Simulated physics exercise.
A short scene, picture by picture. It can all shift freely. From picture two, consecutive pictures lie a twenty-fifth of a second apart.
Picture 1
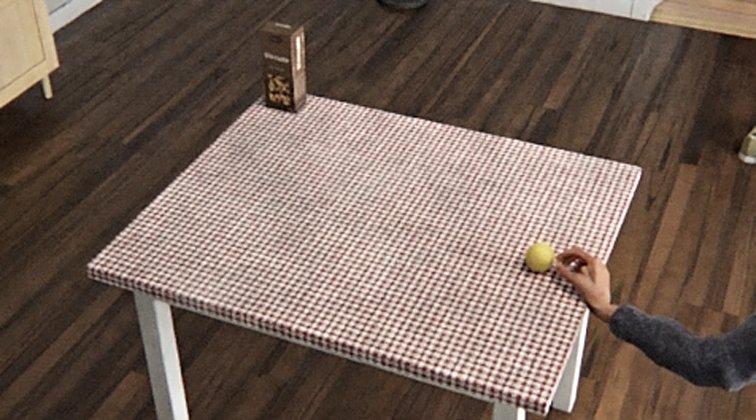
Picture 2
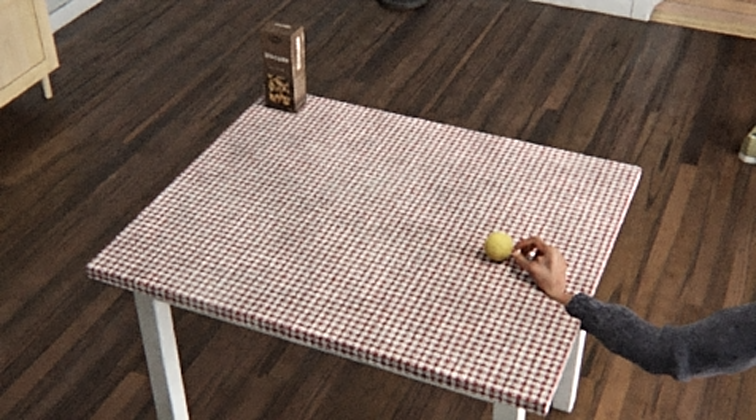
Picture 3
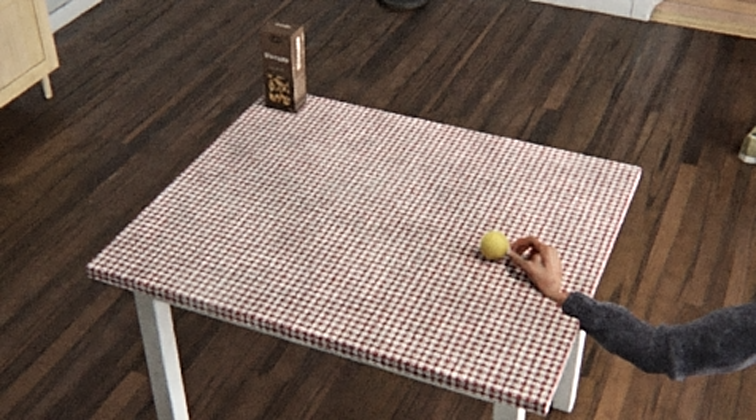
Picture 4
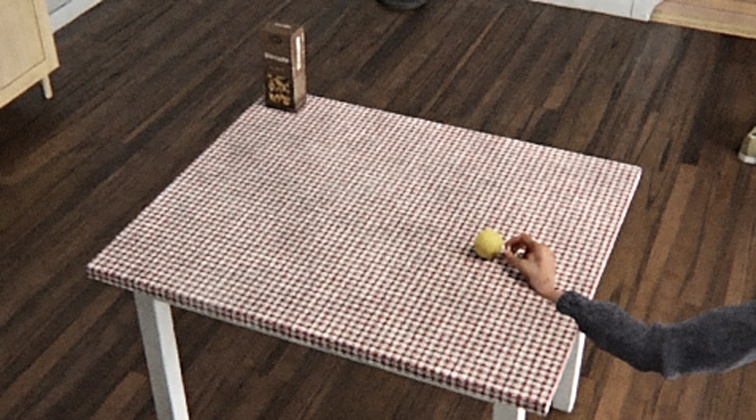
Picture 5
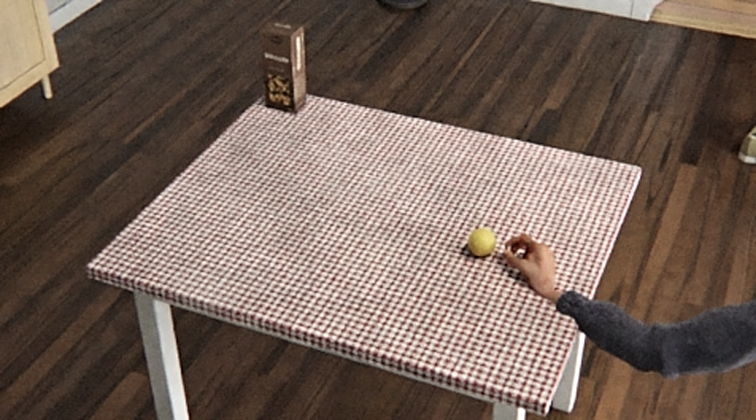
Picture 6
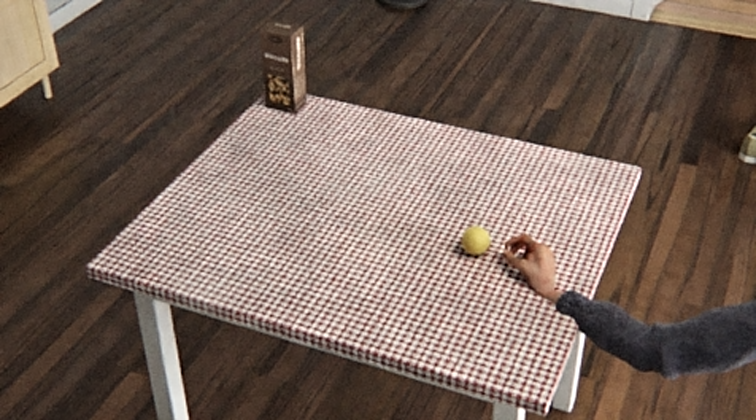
On a table with a checkered cloth and a dark box at the far corner, a hand moved a yellow lemon a short way left, then the lemon rolled slightly farther from the fingers.
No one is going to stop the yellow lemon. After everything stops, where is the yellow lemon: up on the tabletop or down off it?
It is up on the tabletop.
Then, 0.30 s after the last picture, yellow lemon rolled well along near (435, 230).
Then, 0.60 s after the last picture, yellow lemon rolled well along near (405, 222).
At rest, moved from the start, yellow lemon. Seen from the same camera at the end, yellow lemon near (374, 215).
